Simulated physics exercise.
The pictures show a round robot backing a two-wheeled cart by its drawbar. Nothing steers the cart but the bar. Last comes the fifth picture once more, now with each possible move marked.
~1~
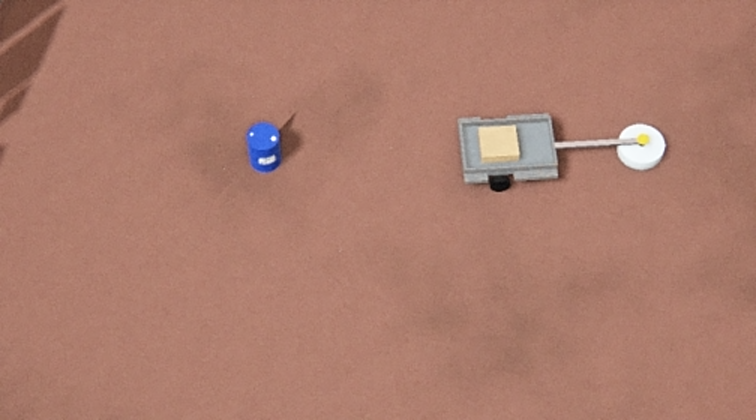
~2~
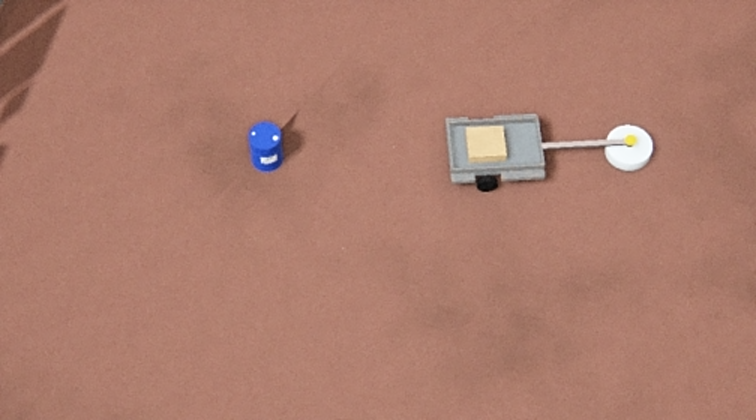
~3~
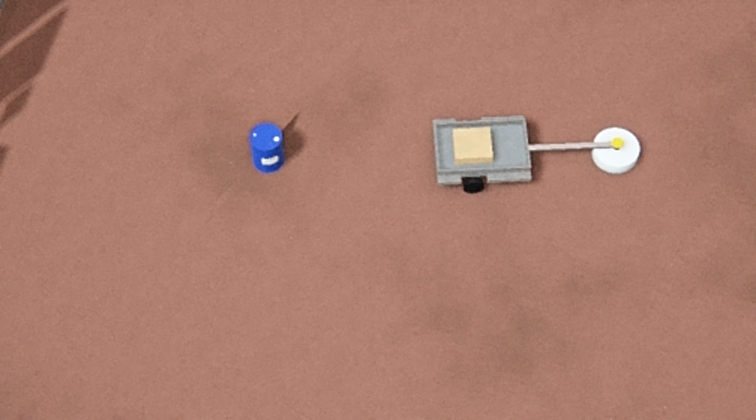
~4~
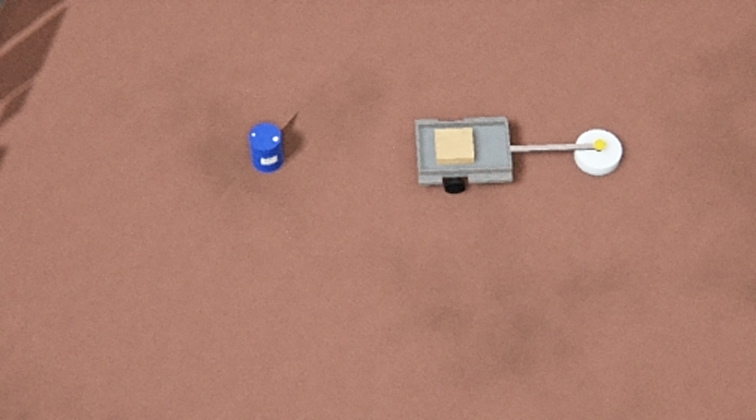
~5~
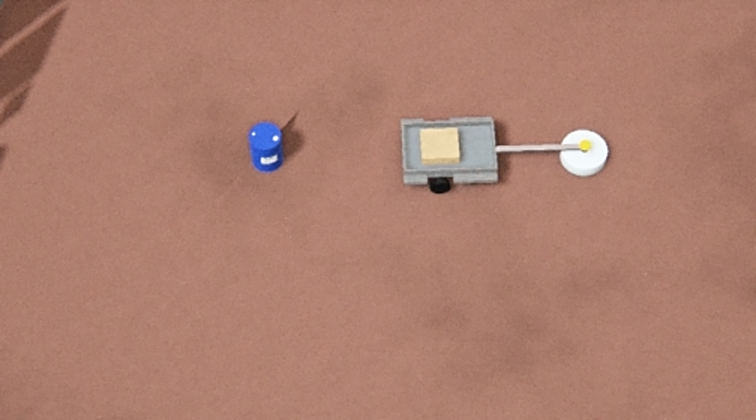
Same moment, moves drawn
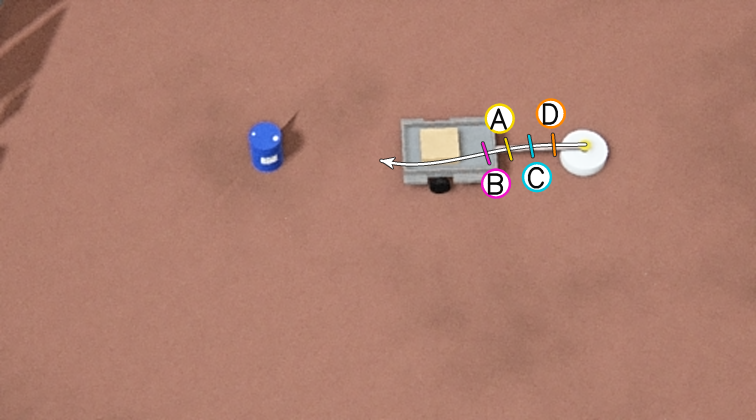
On reddish-brown ground, a round white robot backs a grey cart left toward a blue keg.
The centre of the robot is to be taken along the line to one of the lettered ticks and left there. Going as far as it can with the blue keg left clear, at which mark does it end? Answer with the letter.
The farthest safe stop is B.
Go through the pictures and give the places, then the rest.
In the first frame, grey cart (507, 147); blue keg (266, 159); robot (641, 145).
In the second frame, robot (629, 146); grey cart (495, 147); blue keg (267, 159).
In the third frame, robot (616, 149); grey cart (481, 149); blue keg (269, 160).
In the fourth frame, robot (598, 151); grey cart (463, 149); blue keg (268, 160).
In the fifth frame, robot (584, 151); grey cart (449, 149); blue keg (268, 159).
On the marked copy, A at (508, 149); B at (486, 153); C at (531, 146); D at (554, 145); the route from (585, 144) via (483, 154) to (381, 161).
Taking B. A third of the way, robot (550, 152), cart (414, 150).
Two thirds of the way, robot (516, 154), cart (380, 151).
When it is over, robot (485, 160), cart (349, 152); nothing has been touched.
As for the rest, A is safe but short; C is safe but short; D is safe but short.
